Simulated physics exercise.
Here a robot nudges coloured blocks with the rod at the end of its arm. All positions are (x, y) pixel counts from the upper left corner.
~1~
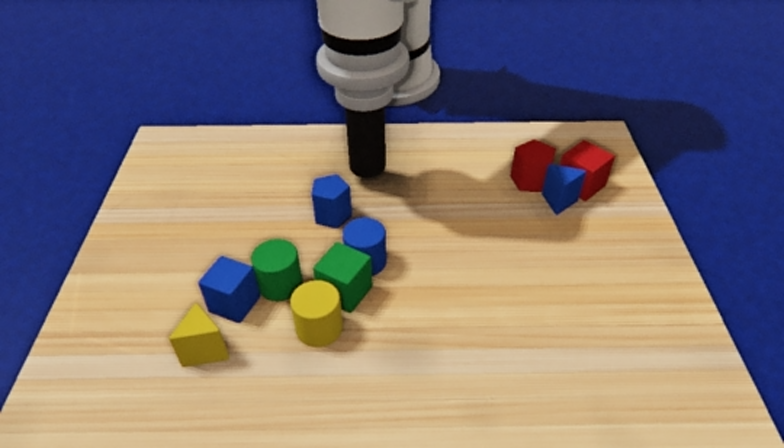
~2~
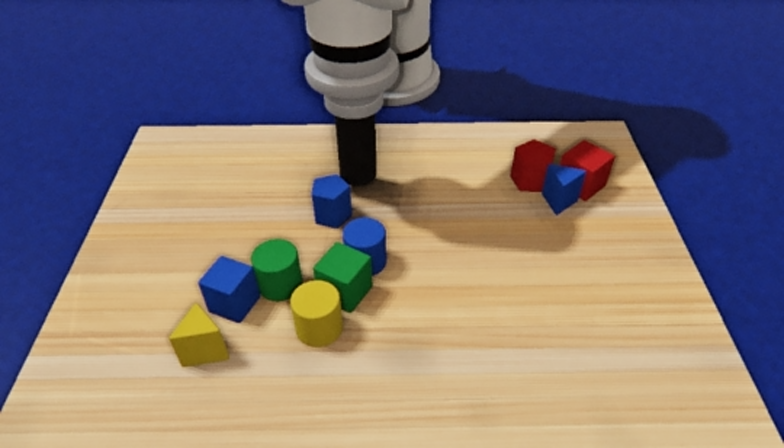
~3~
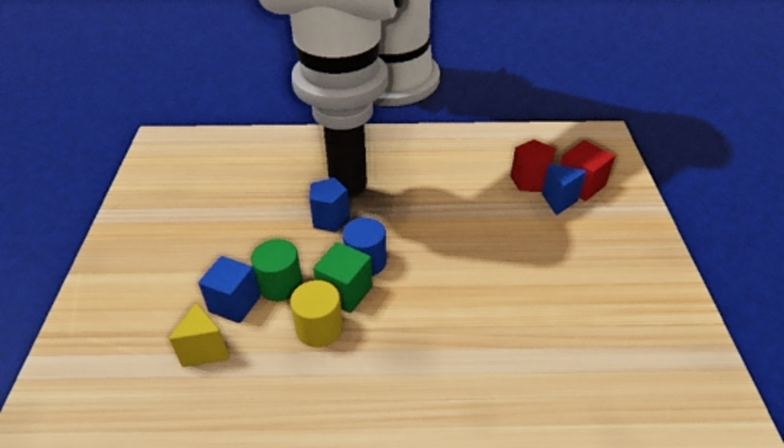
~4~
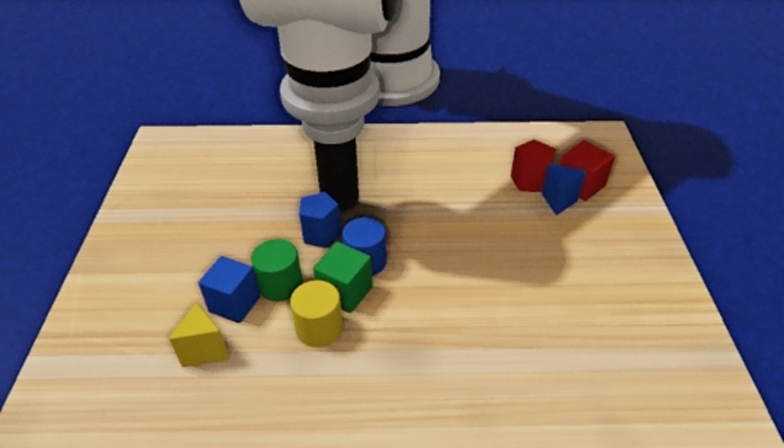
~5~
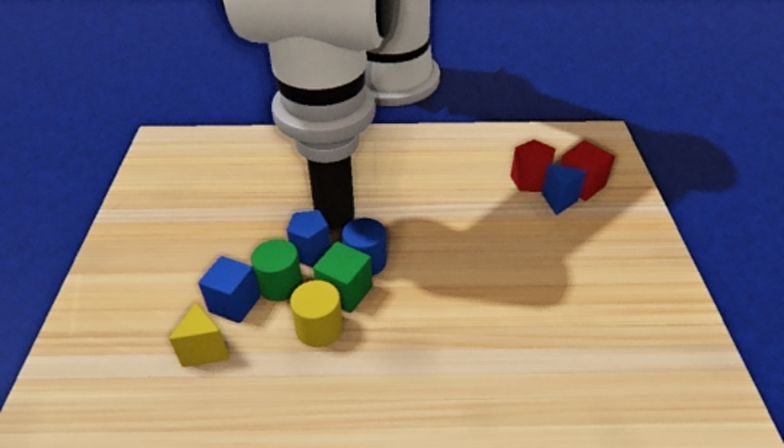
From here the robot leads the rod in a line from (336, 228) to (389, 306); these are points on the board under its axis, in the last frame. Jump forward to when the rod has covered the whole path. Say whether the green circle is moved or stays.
It keeps its position.
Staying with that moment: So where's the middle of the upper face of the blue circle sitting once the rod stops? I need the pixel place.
For the centre of its top, I'd go with (435, 286).
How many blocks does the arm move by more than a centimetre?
Once the path ends, three or more blocks will have shifted.
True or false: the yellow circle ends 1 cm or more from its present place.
That statement is accurate.
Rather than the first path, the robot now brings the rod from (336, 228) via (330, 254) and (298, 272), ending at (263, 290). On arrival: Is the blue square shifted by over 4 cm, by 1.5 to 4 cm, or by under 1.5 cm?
Distance: 1.5 to 4 cm.
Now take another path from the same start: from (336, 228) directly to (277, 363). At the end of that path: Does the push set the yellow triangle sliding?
I believe so.
What follows on the original path. One third of the way, rod (352, 242); blue five-sided block (305, 225); green square (342, 266), turned 15° clockwise; blue circle (379, 245).
Two thirds of the way, rod (370, 268); blue five-sided block (305, 225); yellow circle (310, 307); green square (343, 278); blue circle (407, 268).
At the end, rod (389, 296); green circle unmoved; blue five-sided block (305, 225); yellow circle (303, 313); green square (343, 288), turned 30° clockwise; blue circle (435, 286).
